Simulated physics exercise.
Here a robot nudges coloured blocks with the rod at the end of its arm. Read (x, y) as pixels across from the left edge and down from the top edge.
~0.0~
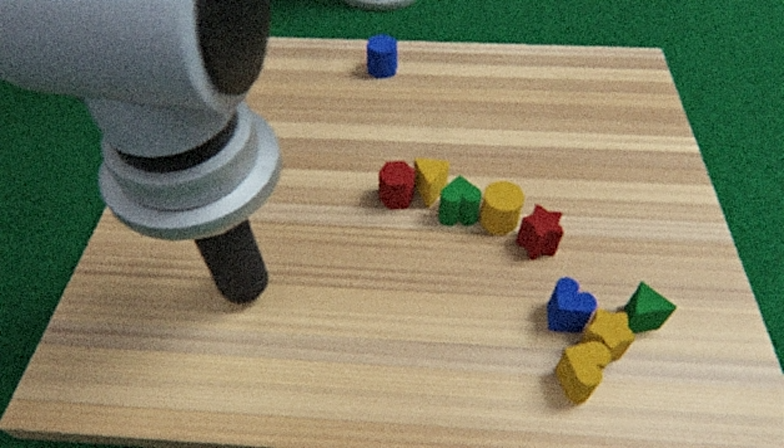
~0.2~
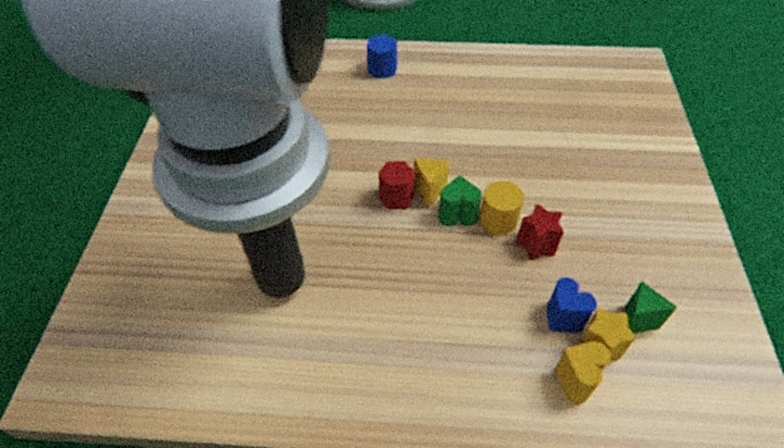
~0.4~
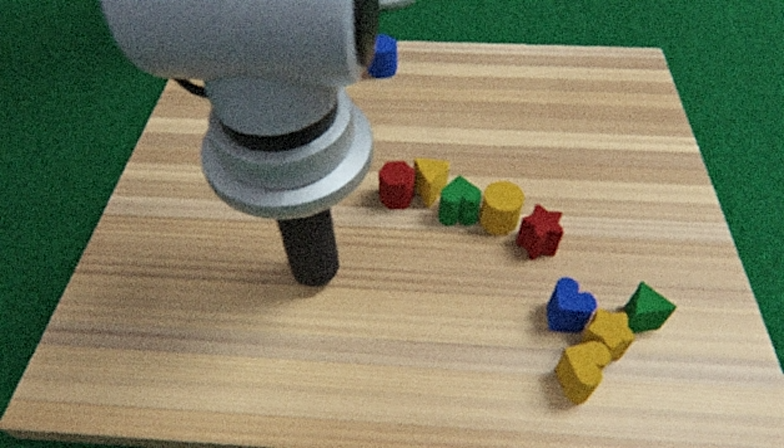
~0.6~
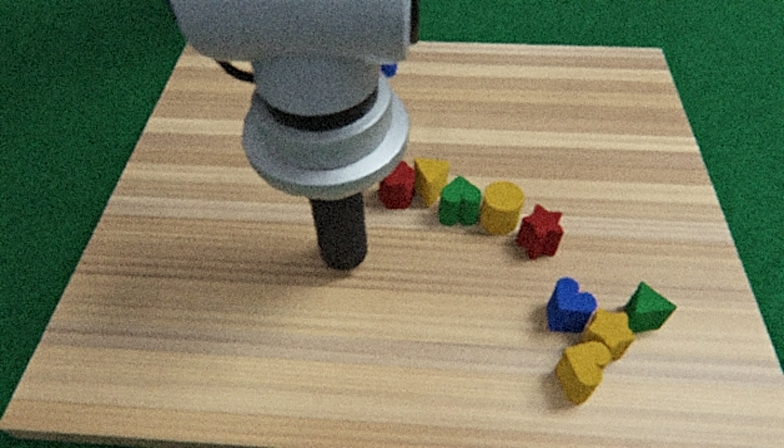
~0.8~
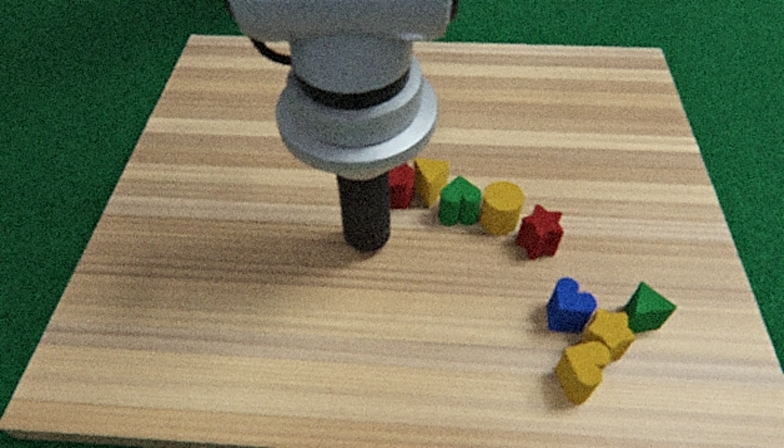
The video shows a robot arm with a dark rod at its end moving right and slightly away over a wooden board, passing through open space while the coloured blocks, including hearts, stars and cylinders, stay still.
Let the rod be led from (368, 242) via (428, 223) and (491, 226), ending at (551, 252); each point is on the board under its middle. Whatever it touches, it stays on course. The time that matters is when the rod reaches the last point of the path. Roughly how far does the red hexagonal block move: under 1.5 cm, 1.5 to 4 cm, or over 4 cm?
Result: Under 1.5 cm.
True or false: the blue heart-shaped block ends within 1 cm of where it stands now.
True - the claim holds.
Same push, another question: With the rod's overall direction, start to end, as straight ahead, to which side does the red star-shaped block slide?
Its sideways move is to the right.
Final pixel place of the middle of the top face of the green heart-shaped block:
The middle of its upper face should be somewhere near (508, 172).
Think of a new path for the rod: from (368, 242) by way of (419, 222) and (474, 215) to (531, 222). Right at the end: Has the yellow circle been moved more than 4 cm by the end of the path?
I'd say yes.
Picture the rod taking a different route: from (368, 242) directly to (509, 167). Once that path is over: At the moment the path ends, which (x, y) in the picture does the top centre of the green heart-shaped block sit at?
That would be at about pixel (528, 174).
The first path, step by step. One third of the way, rod at (429, 215); green heart-shaped block at (472, 187); yellow circle at (513, 195).
Two thirds of the way, rod at (492, 219); green heart-shaped block at (507, 172), turned 85° anticlockwise; yellow circle at (542, 188).
At the end, rod at (554, 245); red hexagonal block unmoved; green heart-shaped block at (508, 172), turned 90° anticlockwise; yellow circle at (554, 187); red star-shaped block at (600, 246); blue heart-shaped block unmoved.
